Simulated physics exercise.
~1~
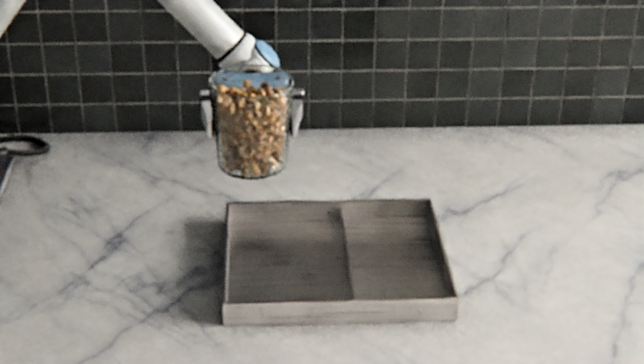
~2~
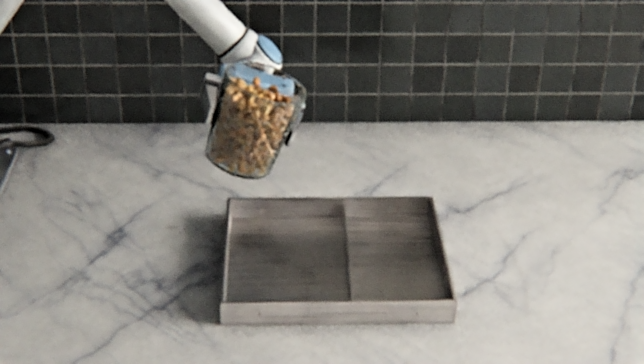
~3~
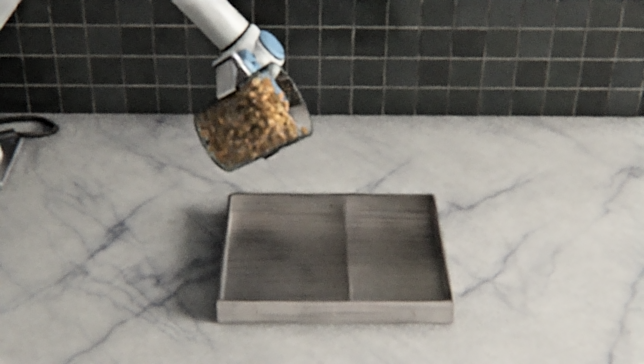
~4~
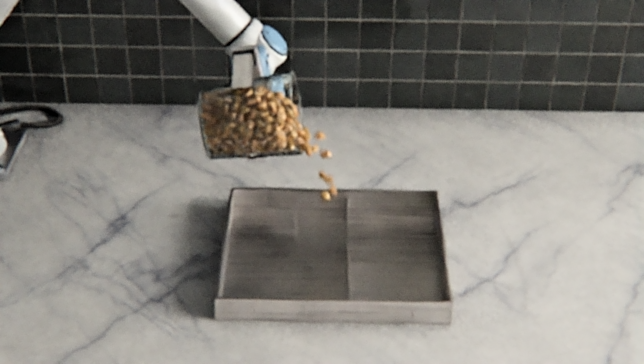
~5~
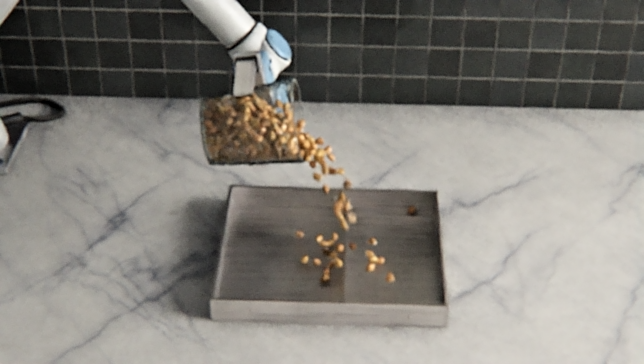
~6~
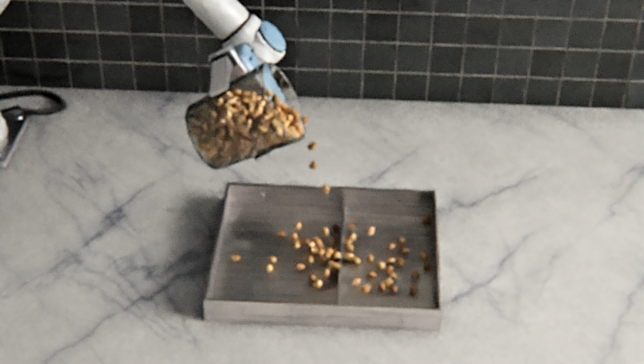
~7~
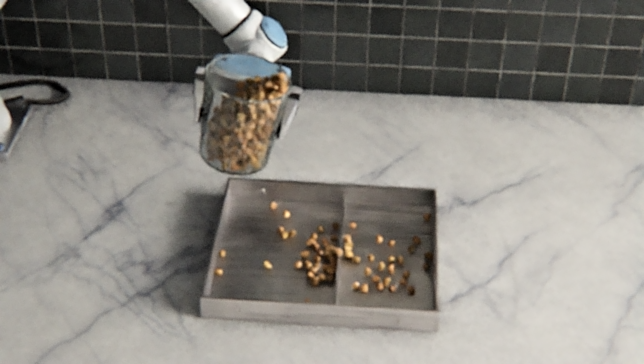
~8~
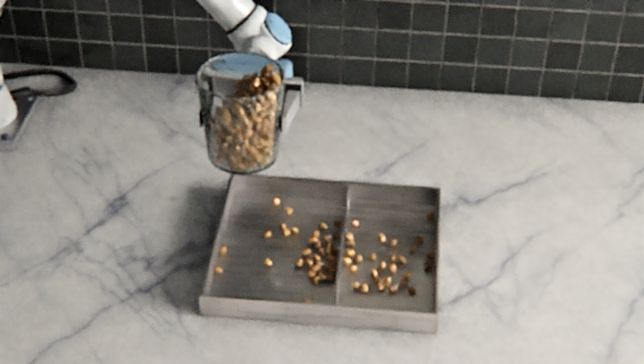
Robot arm tipping a clear tumbler of beans over a divided grey tray, scattering some into both parts, then righting it still mostly full.
